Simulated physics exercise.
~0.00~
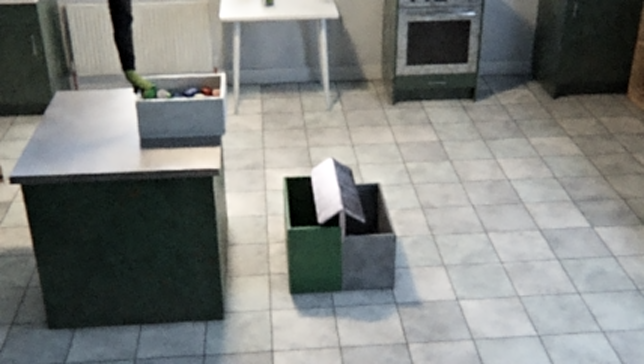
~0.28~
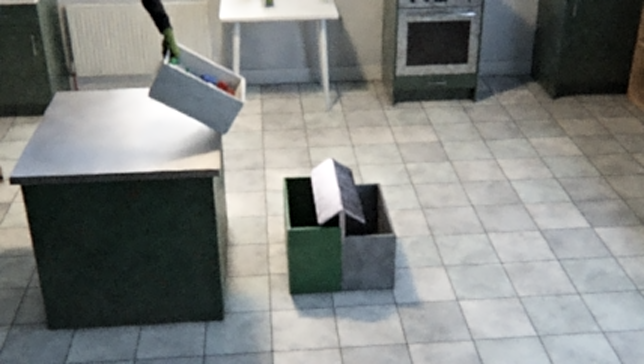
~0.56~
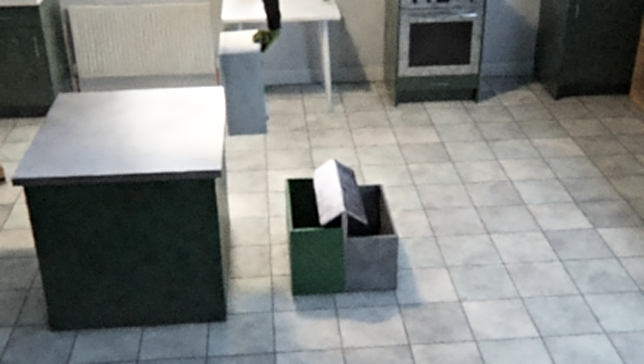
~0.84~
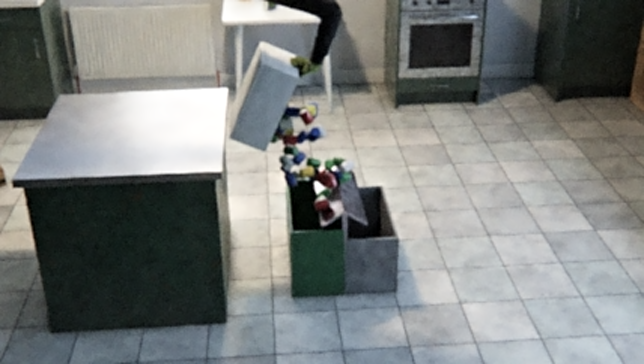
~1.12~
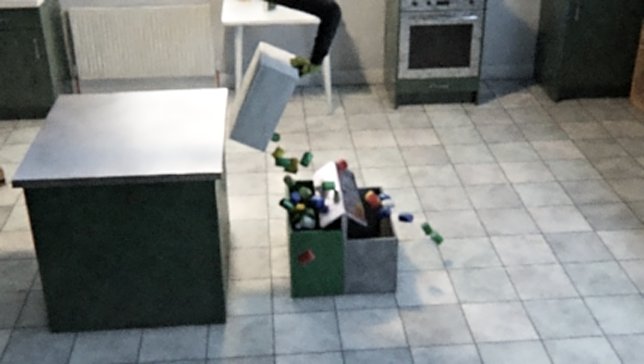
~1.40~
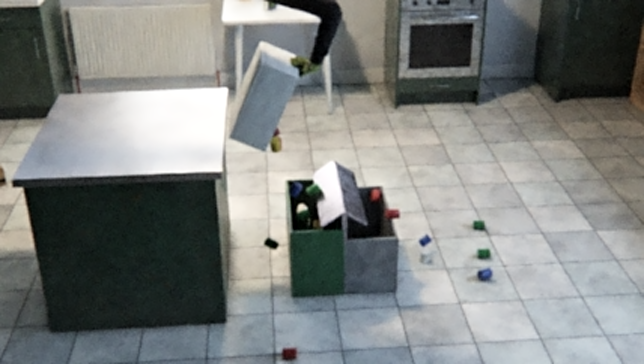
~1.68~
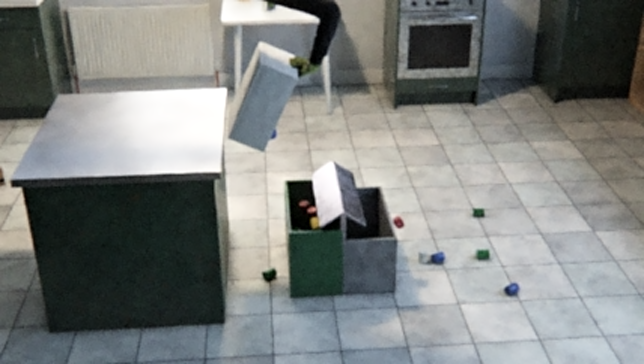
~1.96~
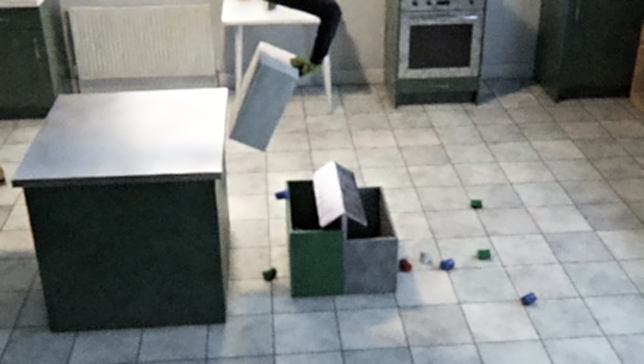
A dark-sleeved arm in a green glove holds a pale crate of small colourful jars over the right end of a dark green bench with a grey top, in a tiled kitchen seen from above. On the floor to the right stand an empty green bin and a grey trough, with a sloping ridge between them. The arm lifts and tilts the crate, swings it right past the bench and tips it further. Jars pour out, mostly into the green bin, while some bounce off across the tiles. The crate stays tipped and empties, leaving several jars scattered, mainly to the right.
